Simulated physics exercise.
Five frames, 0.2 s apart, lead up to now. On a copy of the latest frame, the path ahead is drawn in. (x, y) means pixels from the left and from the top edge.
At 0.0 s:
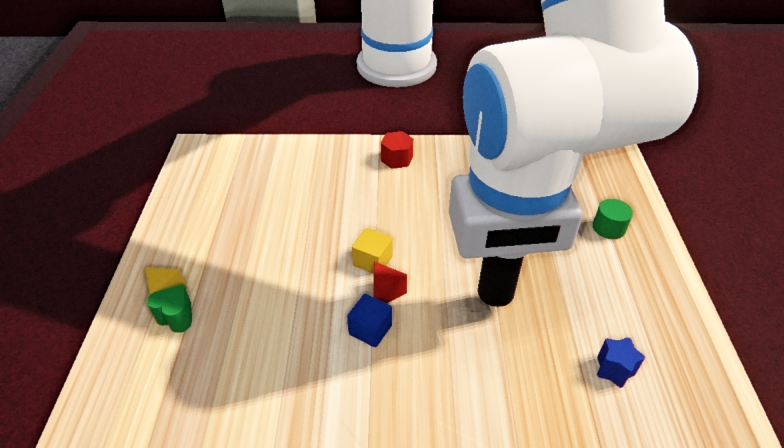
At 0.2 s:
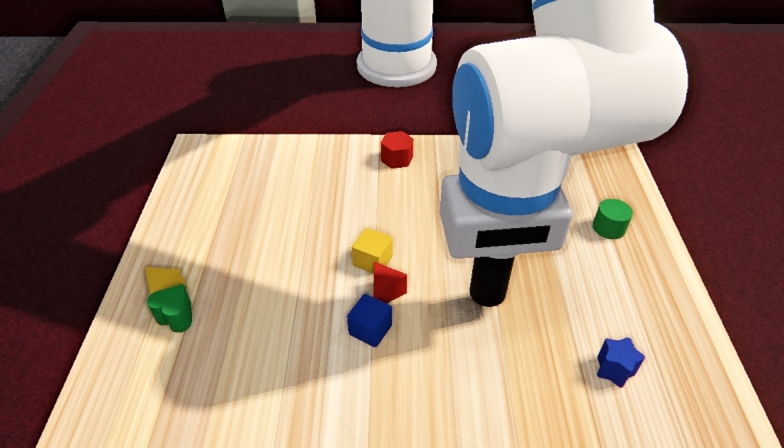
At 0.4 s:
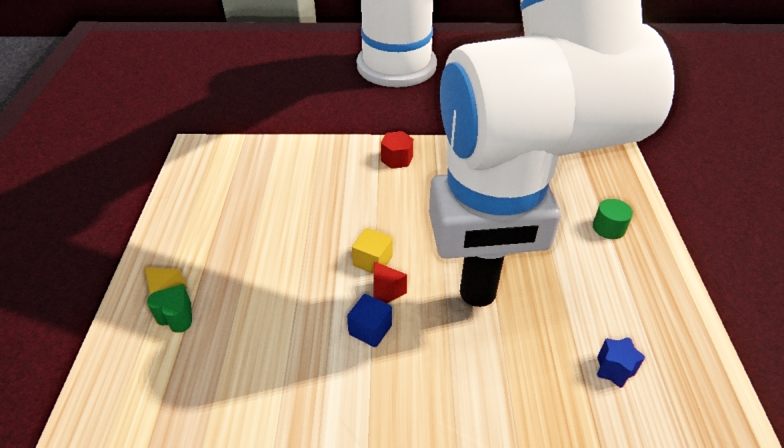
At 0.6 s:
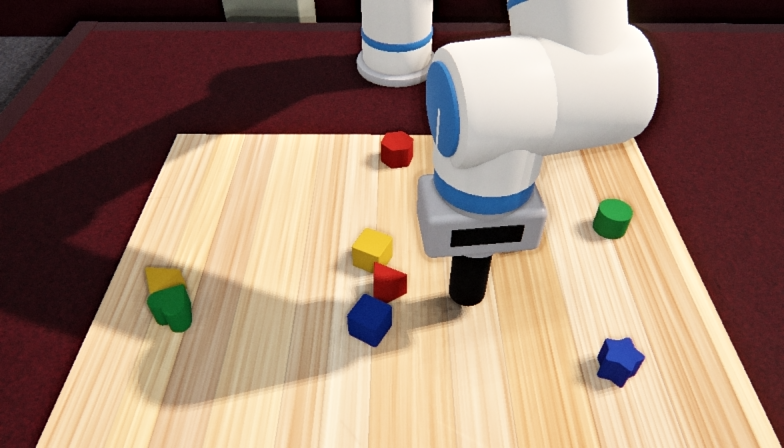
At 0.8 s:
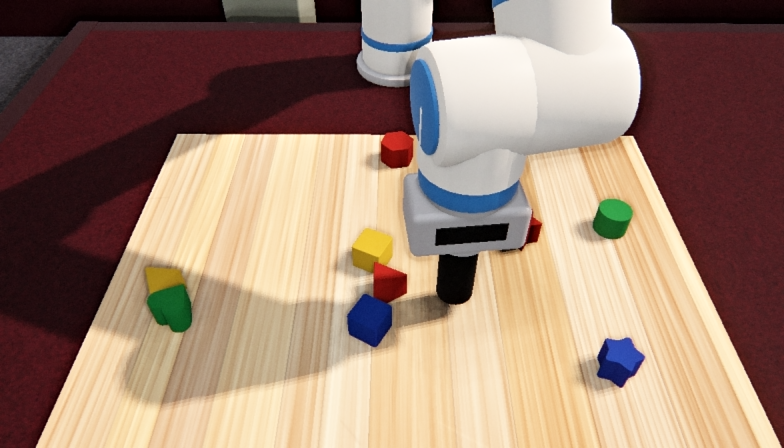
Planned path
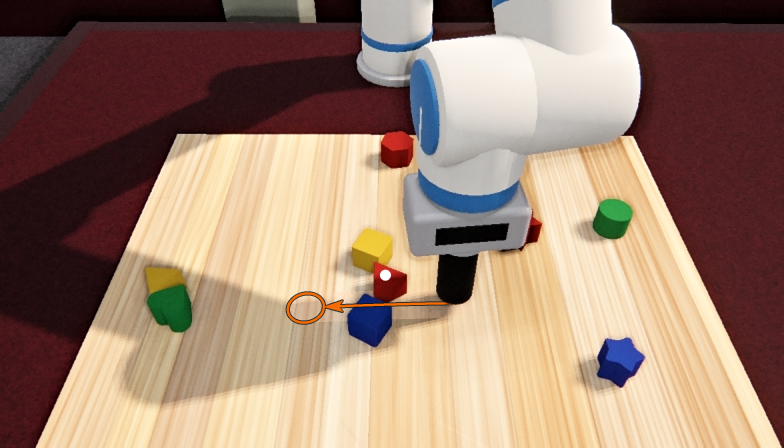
A white and blue robot arm with a black rod slides slowly left over a pale wooden board, seen from above by a still camera. Near the middle sit a yellow cube, a red three-sided block and a blue cube, with yellow and green pieces at left, and a green cylinder and blue star at right. The blocks stay still, while a red piece comes into view behind the arm.
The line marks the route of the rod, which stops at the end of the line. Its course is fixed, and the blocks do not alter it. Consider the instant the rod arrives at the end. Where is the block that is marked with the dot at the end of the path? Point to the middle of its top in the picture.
Final place: (354, 264).
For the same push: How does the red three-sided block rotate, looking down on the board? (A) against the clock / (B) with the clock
It's B.
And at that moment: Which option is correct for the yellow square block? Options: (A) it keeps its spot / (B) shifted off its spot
Option A.
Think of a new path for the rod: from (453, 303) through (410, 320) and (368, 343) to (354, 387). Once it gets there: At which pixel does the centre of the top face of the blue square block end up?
It comes to (321, 325).
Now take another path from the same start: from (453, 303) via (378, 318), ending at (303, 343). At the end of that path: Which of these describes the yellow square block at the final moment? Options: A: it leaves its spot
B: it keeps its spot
It's B.
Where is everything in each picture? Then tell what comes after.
In the first picture, rod's lower end at (496, 293); blue square block at (370, 311); yellow square block at (372, 242); red three-sided block at (385, 275).
In the second picture, rod at (488, 293); blocks still.
In the third picture, rod at (478, 293); blocks still.
In the fourth picture, rod at (467, 292); blocks still.
In the fifth picture, rod at (454, 291); blue square block at (370, 311); yellow square block at (372, 242); red three-sided block at (385, 275).
Drawn move, in a line from (453, 303) to (306, 308); the dot is on the red three-sided block.
The first path, step by step. One third of the way, rod at (404, 292); red three-sided block at (380, 272), turned 15° anticlockwise.
Two thirds of the way, rod at (354, 293); blue square block at (360, 316), turned 30° anticlockwise; red three-sided block at (354, 264), turned 25° clockwise.
At the end, rod at (304, 295); blue square block at (360, 317), turned 30° anticlockwise; yellow square block still; red three-sided block at (354, 264), turned 25° clockwise.
